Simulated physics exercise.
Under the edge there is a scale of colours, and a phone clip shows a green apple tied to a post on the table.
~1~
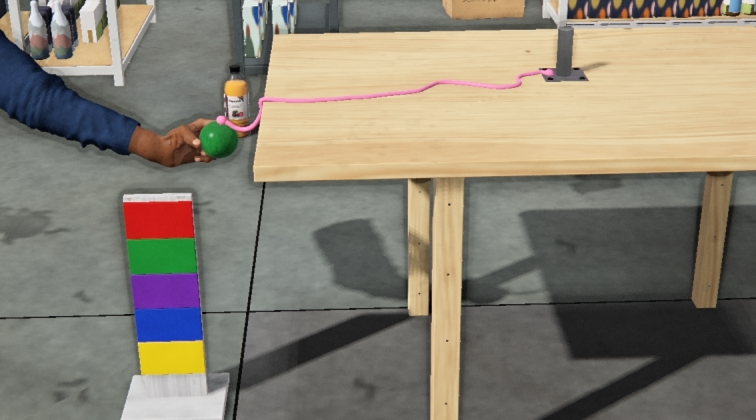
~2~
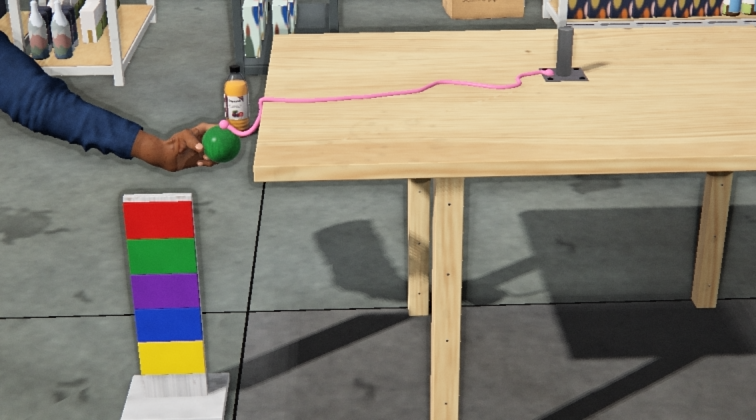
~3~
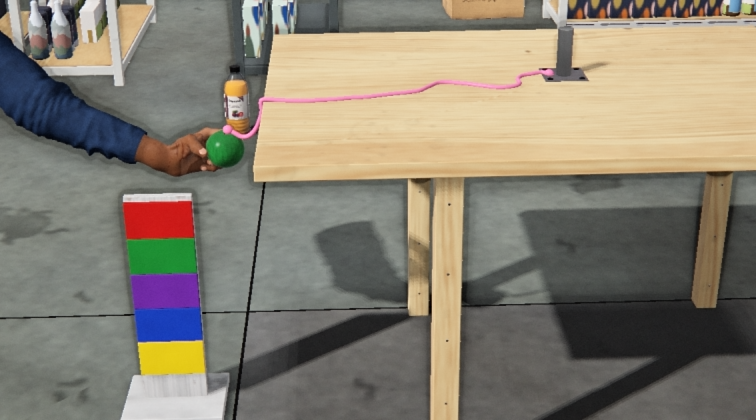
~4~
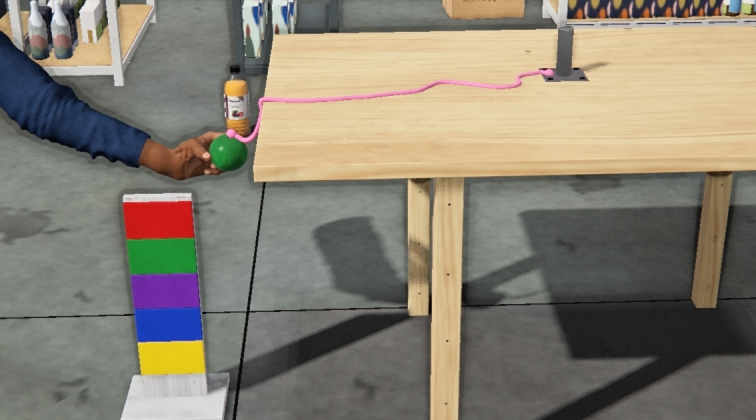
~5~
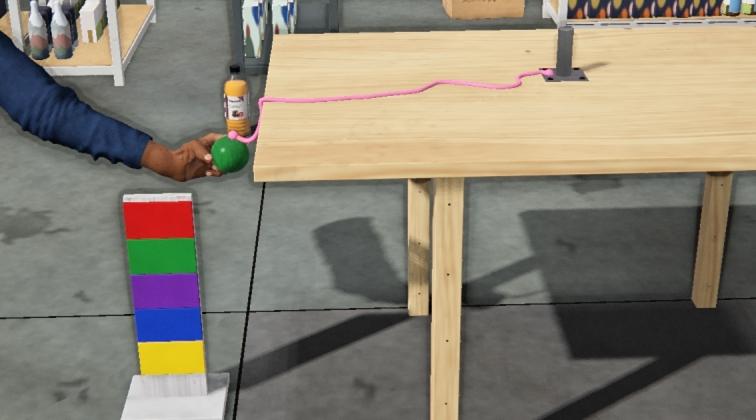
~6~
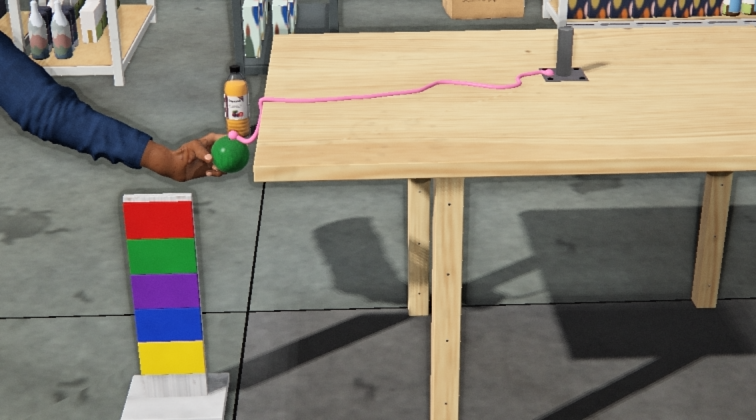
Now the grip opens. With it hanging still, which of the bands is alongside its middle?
The band alongside its middle is red.
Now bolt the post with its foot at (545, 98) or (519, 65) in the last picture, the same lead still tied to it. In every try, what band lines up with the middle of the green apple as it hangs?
First try: Green; second try: Green.
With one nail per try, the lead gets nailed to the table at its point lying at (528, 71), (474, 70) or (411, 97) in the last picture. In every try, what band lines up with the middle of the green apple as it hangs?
First try red, second try red, third try above them all.
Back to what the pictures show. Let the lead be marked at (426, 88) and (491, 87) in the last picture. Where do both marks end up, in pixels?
Near (388, 85) and (460, 80).
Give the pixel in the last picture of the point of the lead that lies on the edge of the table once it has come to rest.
It's the piece you see at (309, 101).
Soon after, apple near (269, 216); level with red.
After that, apple near (263, 216); level with red.
In the end, apple near (271, 219); level with red. Its middle rests at the red band.
